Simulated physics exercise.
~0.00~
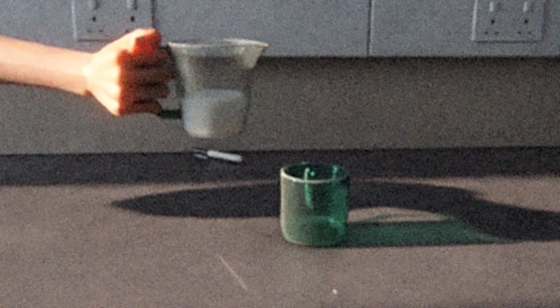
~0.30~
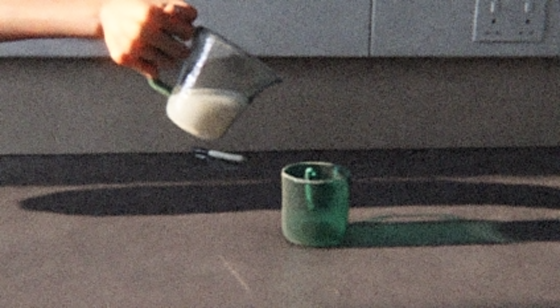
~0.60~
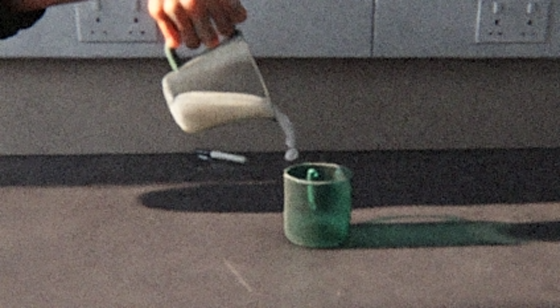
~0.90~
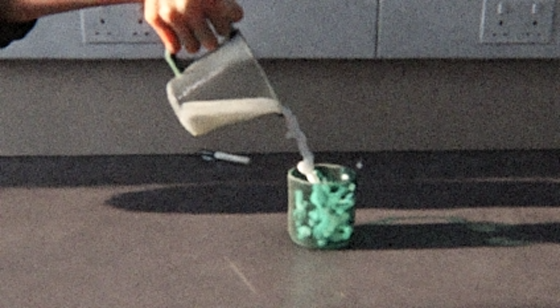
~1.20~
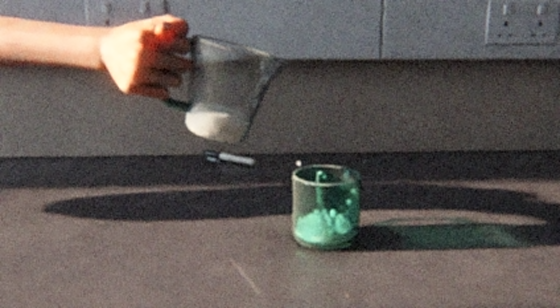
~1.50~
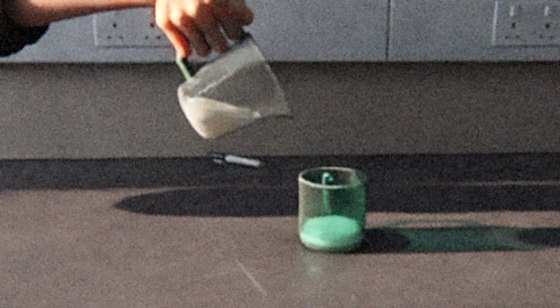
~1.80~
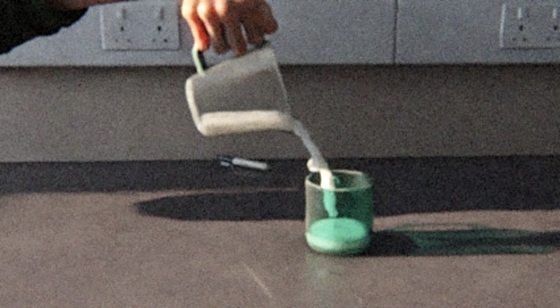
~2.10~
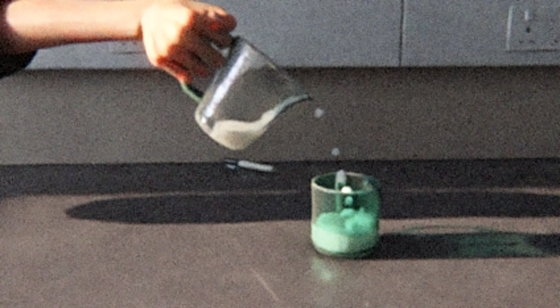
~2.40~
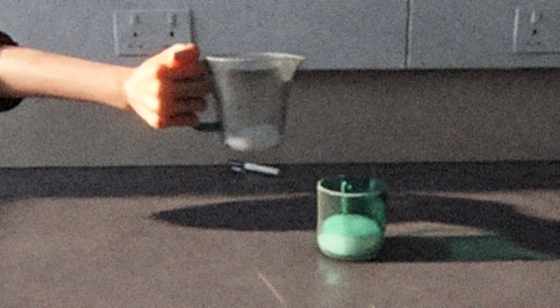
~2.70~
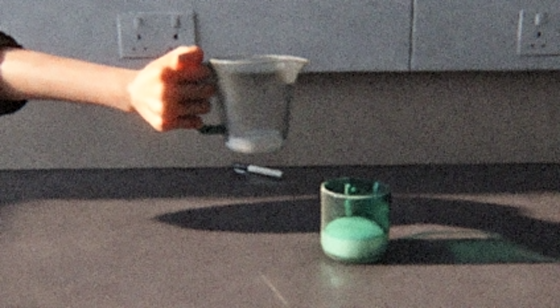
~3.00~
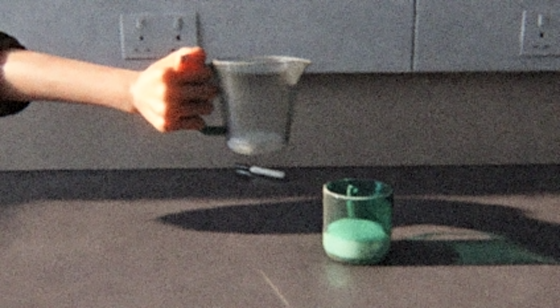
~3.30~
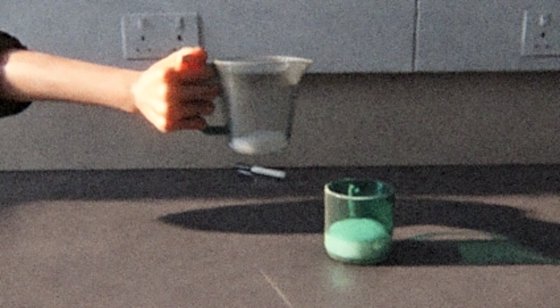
On a dark work surface below wall sockets, a hand tilts a clear measuring jug and pours milk into a green glass mug, eases it back, then tips it again to pour more. The jug is levelled and held still, leaving the mug partly filled.
